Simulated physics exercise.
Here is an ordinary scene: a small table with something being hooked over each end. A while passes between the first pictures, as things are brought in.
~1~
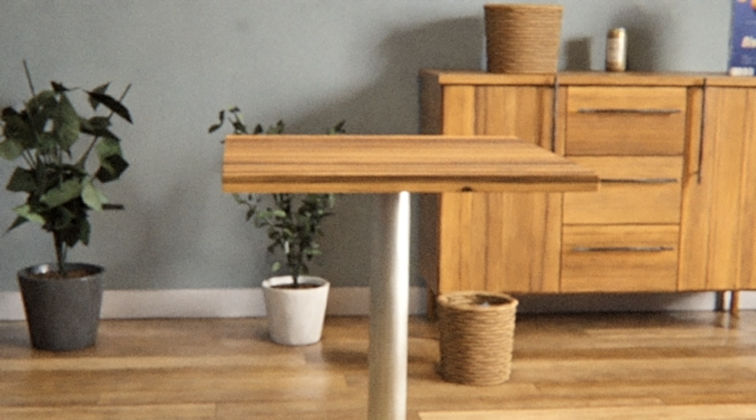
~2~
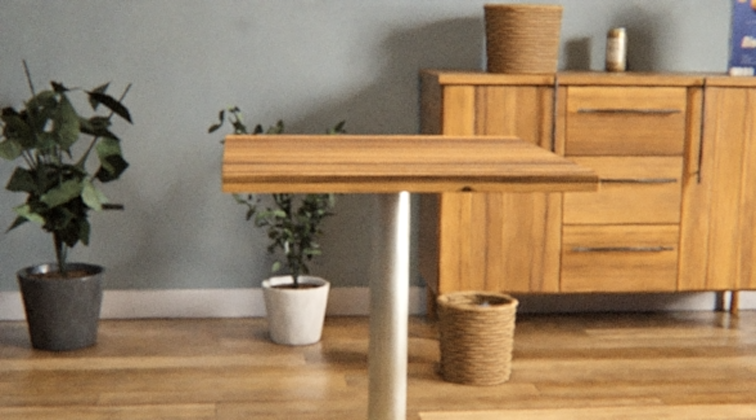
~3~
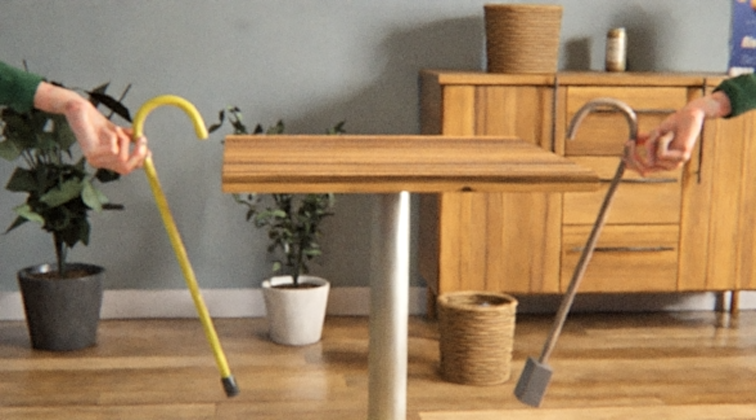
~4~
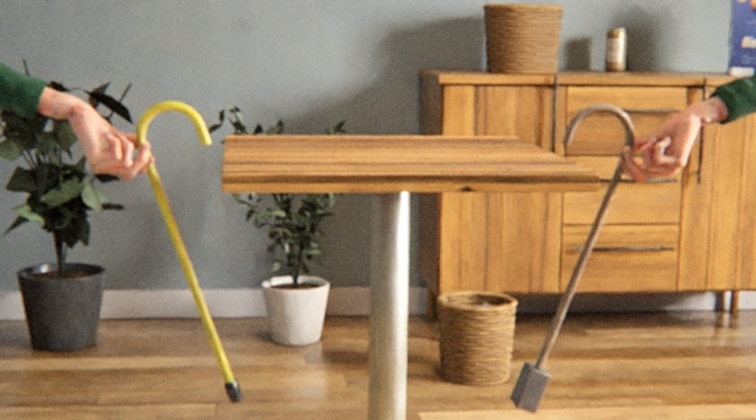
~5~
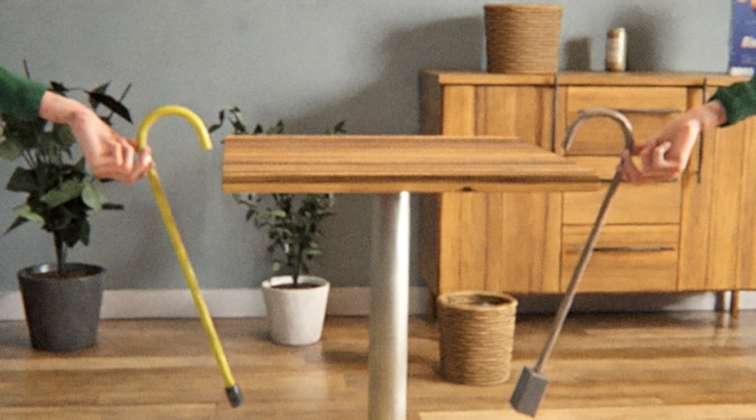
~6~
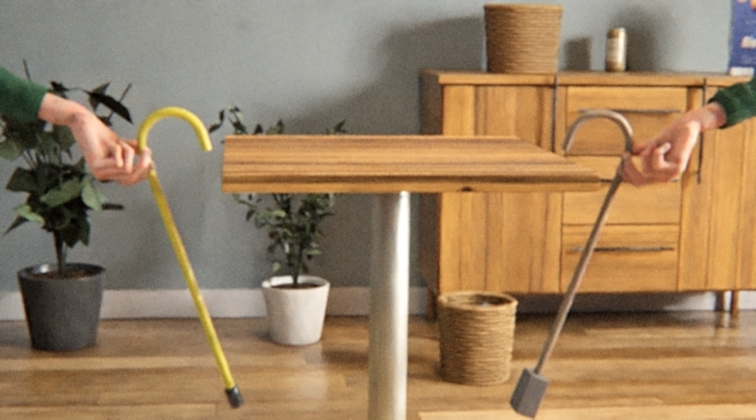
In a room with potted plants and a wooden cabinet, two hands bring a yellow cane to the left end of a small table and a grey hooked stick to the right, then hold them nearly still.
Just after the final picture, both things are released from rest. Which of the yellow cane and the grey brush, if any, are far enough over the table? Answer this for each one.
The yellow cane is not far enough, the grey brush is not far enough.
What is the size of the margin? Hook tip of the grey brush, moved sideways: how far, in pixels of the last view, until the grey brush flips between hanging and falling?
About 12 pixels to the left.
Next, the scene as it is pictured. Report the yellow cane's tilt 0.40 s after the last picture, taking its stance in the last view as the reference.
I'd put the tilt at around 10 degrees.
Then, 0.40 s later than the last frame, yellow cane fallen near (186, 408); grey brush fallen near (580, 393).
When it is over, the yellow cane slips off; the grey brush slips off.
